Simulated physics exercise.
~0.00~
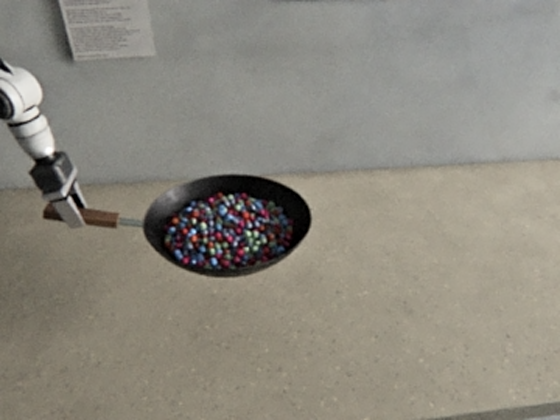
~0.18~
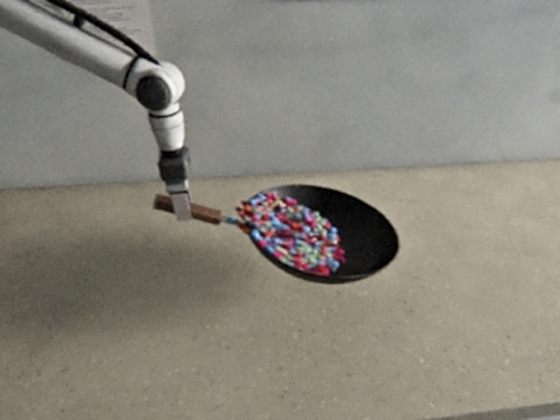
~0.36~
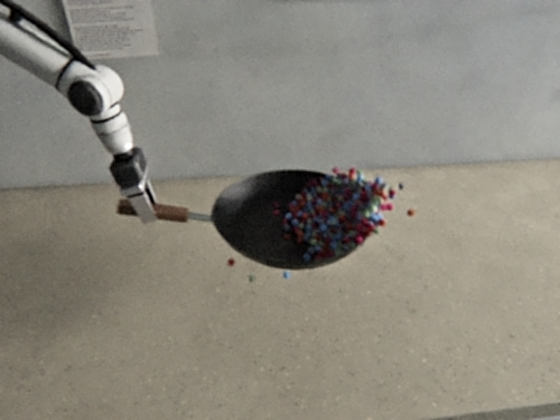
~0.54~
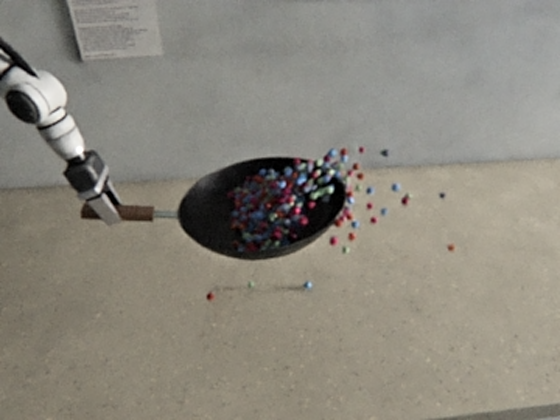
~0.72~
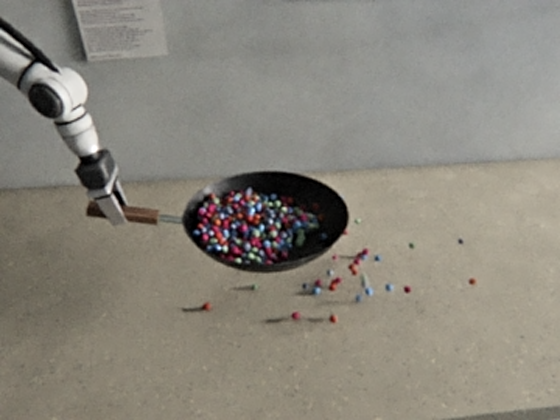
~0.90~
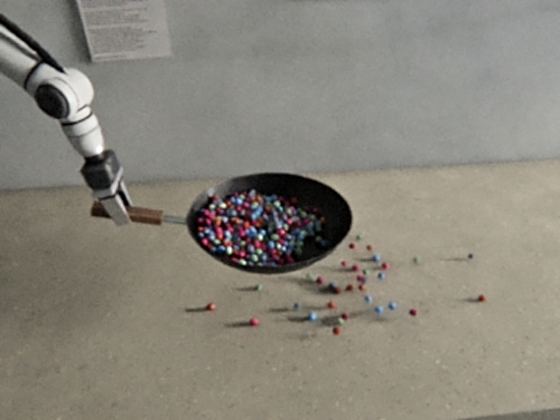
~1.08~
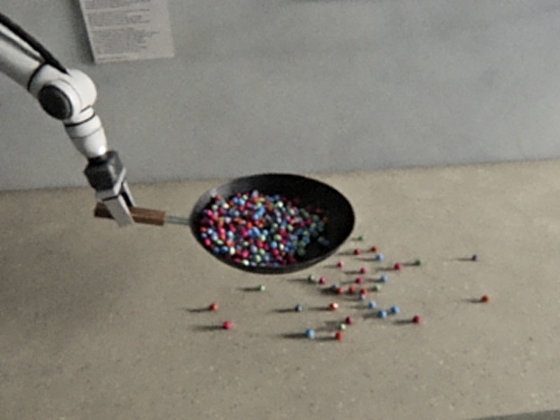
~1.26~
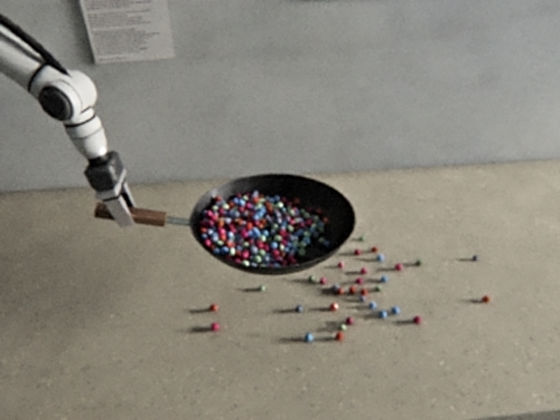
A bare, speckled tan surface in front of a plain grey wall, with a printed sheet pinned at the upper left, is seen from slightly above. A white robot arm at the left grips the brown handle of a black frying pan filled with small red, blue, green and pink balls. The arm swings the pan right, and the balls bunch near the handle. It then pulls back left, tipping the pan, and the balls surge to the far rim, some flying over. The pan levels and stops, still mostly full, with dozens scattered below and to the right.
